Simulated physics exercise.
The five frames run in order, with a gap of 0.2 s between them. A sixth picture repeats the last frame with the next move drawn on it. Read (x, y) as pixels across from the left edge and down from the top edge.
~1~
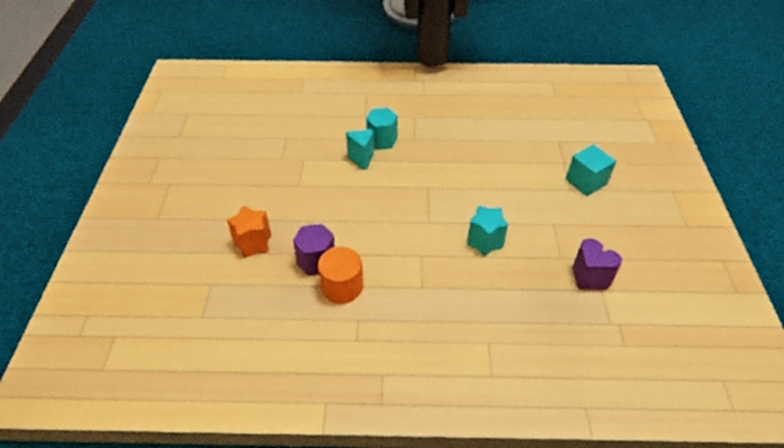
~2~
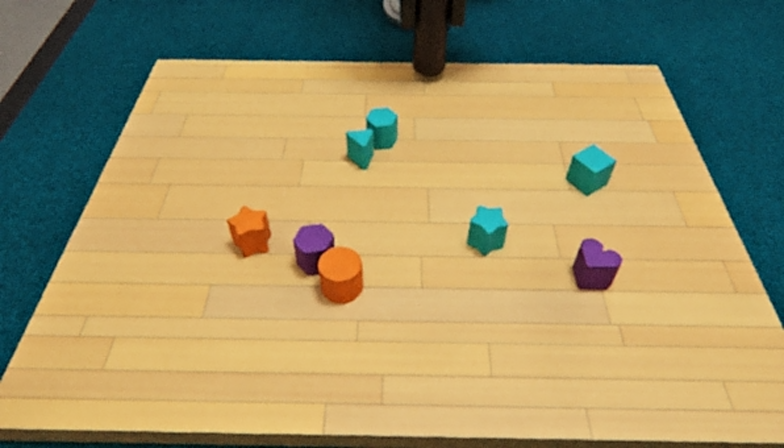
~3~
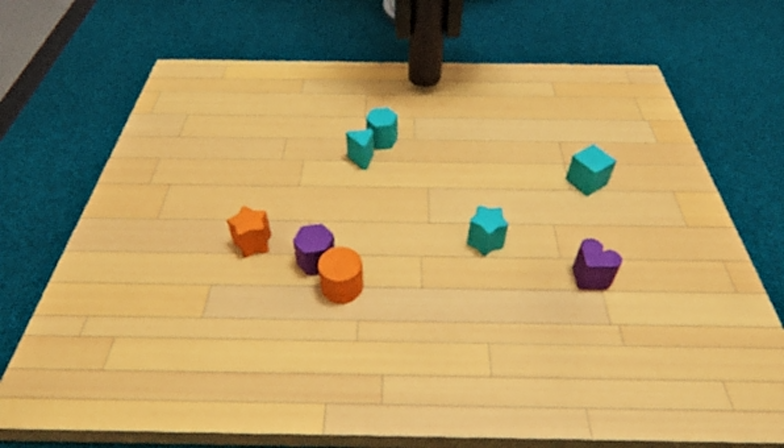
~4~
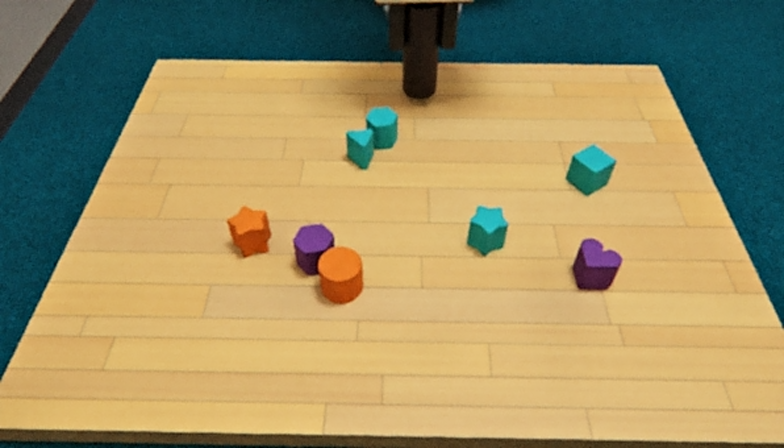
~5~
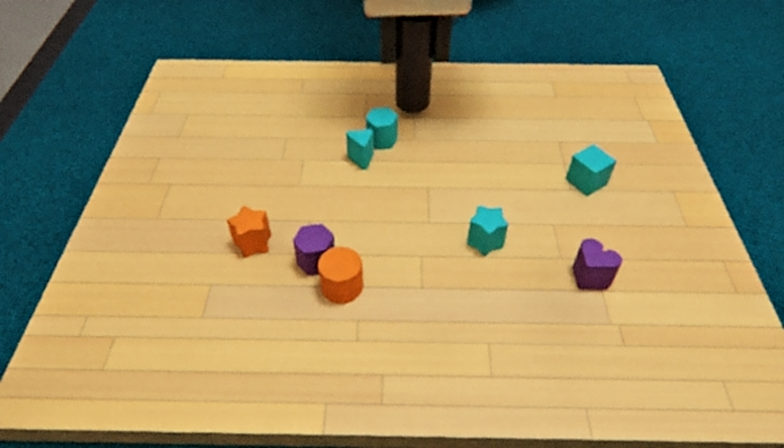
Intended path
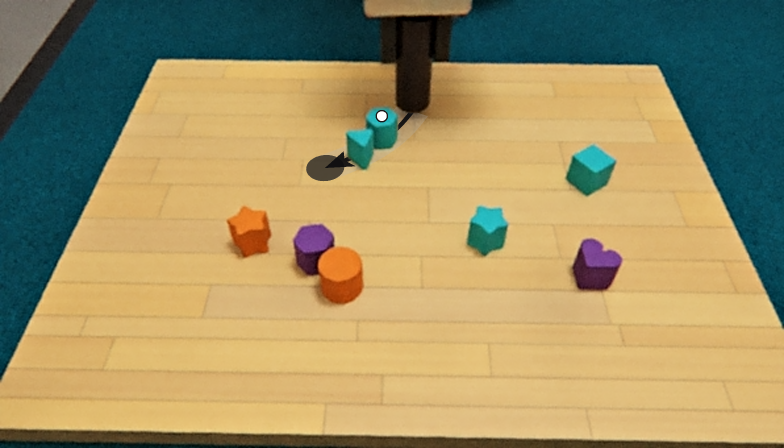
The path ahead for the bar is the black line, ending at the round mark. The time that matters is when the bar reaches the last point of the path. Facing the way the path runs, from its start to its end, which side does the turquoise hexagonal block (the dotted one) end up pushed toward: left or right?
The shift goes left.
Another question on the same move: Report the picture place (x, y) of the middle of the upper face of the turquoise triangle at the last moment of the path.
The top centre is at (318, 187).
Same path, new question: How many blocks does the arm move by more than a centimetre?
The answer will be two.
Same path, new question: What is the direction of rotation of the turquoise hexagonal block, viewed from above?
It is turned anticlockwise.
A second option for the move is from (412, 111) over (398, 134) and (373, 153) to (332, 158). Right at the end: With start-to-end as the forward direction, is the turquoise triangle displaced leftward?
I'd say yes.
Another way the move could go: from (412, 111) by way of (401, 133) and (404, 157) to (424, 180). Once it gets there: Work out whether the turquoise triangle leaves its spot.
The turquoise triangle moves.
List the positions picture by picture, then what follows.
Tip of the bar at (432, 58), middles of tops, turquoise triangle at (361, 136), turquoise hexagonal block at (382, 116), in the first frame.
Bar at (429, 67), nothing pushed, in the second frame.
Bar at (425, 77), nothing pushed, in the third frame.
Bar at (419, 89), nothing pushed, in the fourth frame.
Bar at (413, 103), turquoise triangle at (361, 136), turquoise hexagonal block at (382, 116), in the fifth frame.
The line goes from (412, 111) over (392, 133) and (363, 153) to (325, 168); the dot is on the turquoise hexagonal block.
On the path given first. One third of the way, bar at (392, 125); turquoise triangle at (356, 140), turned 30° clockwise; turquoise hexagonal block at (374, 127), turned 20° anticlockwise.
Two thirds of the way, bar at (362, 144); turquoise triangle at (331, 165), turned 25° clockwise; turquoise hexagonal block at (346, 150), turned 30° anticlockwise.
At the end, bar at (324, 159); turquoise triangle at (318, 187); turquoise hexagonal block at (319, 168), turned 60° anticlockwise.
